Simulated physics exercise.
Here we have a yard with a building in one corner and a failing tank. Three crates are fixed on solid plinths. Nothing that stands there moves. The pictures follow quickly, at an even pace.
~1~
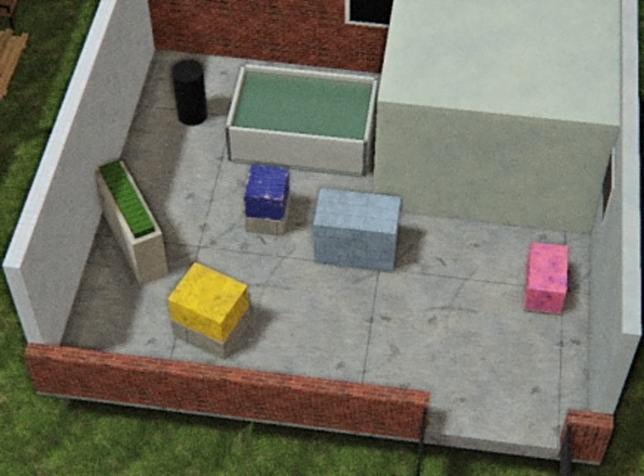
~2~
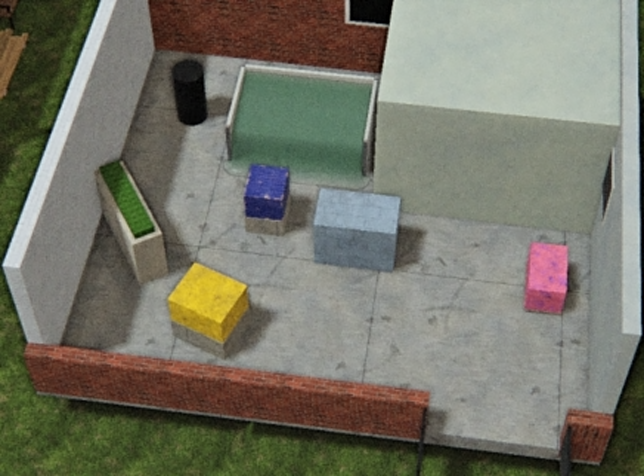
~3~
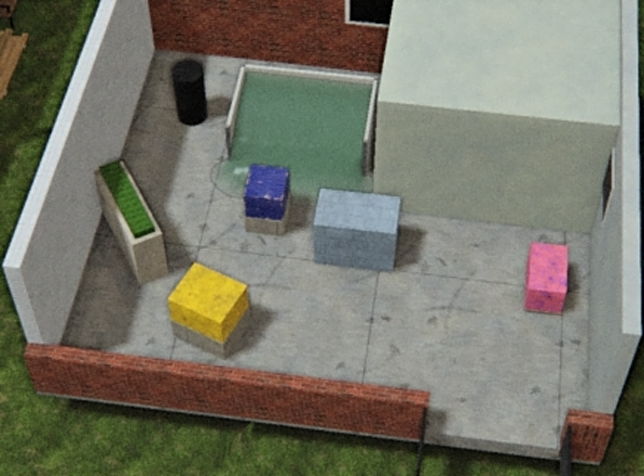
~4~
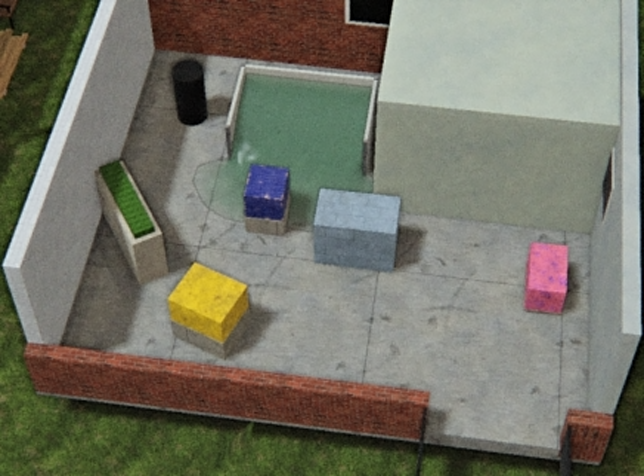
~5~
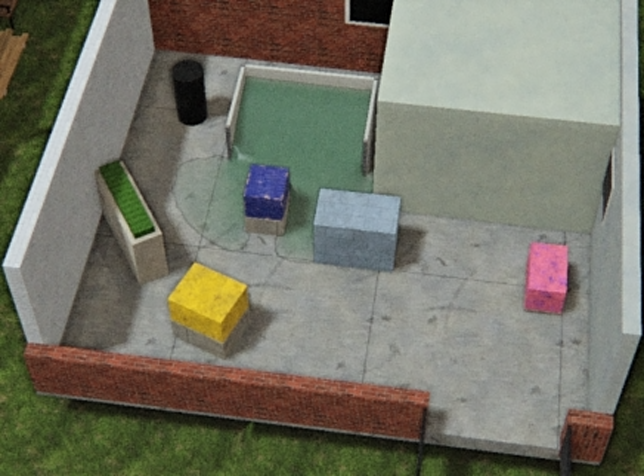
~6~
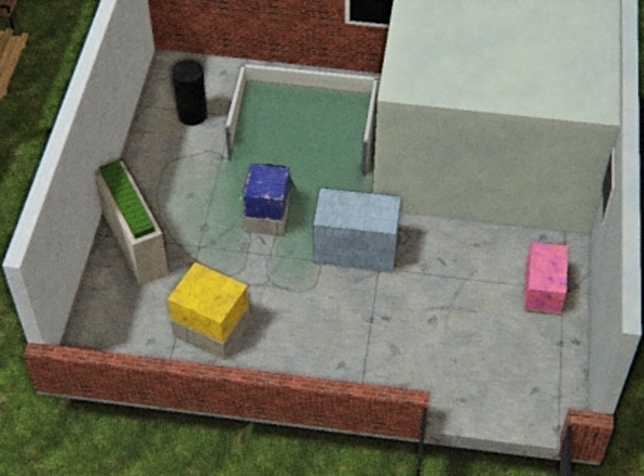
Green water pouring from the open front of a walled tank, spreading across a paved yard around blue, grey and yellow blocks.
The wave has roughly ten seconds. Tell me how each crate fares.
One by one: The pink crate gets wet; the blue crate gets wet; the yellow crate stays dry.
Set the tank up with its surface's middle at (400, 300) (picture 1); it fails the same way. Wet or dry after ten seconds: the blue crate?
Then: The blue crate remains dry.
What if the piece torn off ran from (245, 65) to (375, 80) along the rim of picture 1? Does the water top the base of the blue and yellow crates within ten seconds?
One by one: The blue one escapes it; the yellow one is spared.
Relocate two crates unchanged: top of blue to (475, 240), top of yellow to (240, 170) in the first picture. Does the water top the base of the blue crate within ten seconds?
My reading: Blue keeps dry.
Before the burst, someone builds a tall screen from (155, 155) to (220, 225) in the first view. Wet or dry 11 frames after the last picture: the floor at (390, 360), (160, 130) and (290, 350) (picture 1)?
As listed: Clear, awash, covered.
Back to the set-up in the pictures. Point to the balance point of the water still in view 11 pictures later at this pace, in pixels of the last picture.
Roughly at (291, 221).
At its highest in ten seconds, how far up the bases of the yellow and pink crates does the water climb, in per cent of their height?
About 60 and 320 per cent.
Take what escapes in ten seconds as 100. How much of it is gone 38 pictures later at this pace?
I make it 40 per cent.
A moment on, water covers 35 % of the floor; the pink crate not reached, the blue crate water round its plinth, the yellow crate water round its plinth.
Next, water covers 50 % of the floor; the pink crate water round its plinth, the blue crate water round its plinth, the yellow crate water round its plinth.
Then, water covers 75 % of the floor; the pink crate water round its plinth, the blue crate water round its plinth, the yellow crate water round its plinth.
Later, water covers 95 % of the floor; the pink crate water round its plinth, the blue crate water round its plinth, the yellow crate water round its plinth.
In the end, water covers 100 % of the floor; the pink crate was topped, the blue crate was topped, the yellow crate stayed above the water.
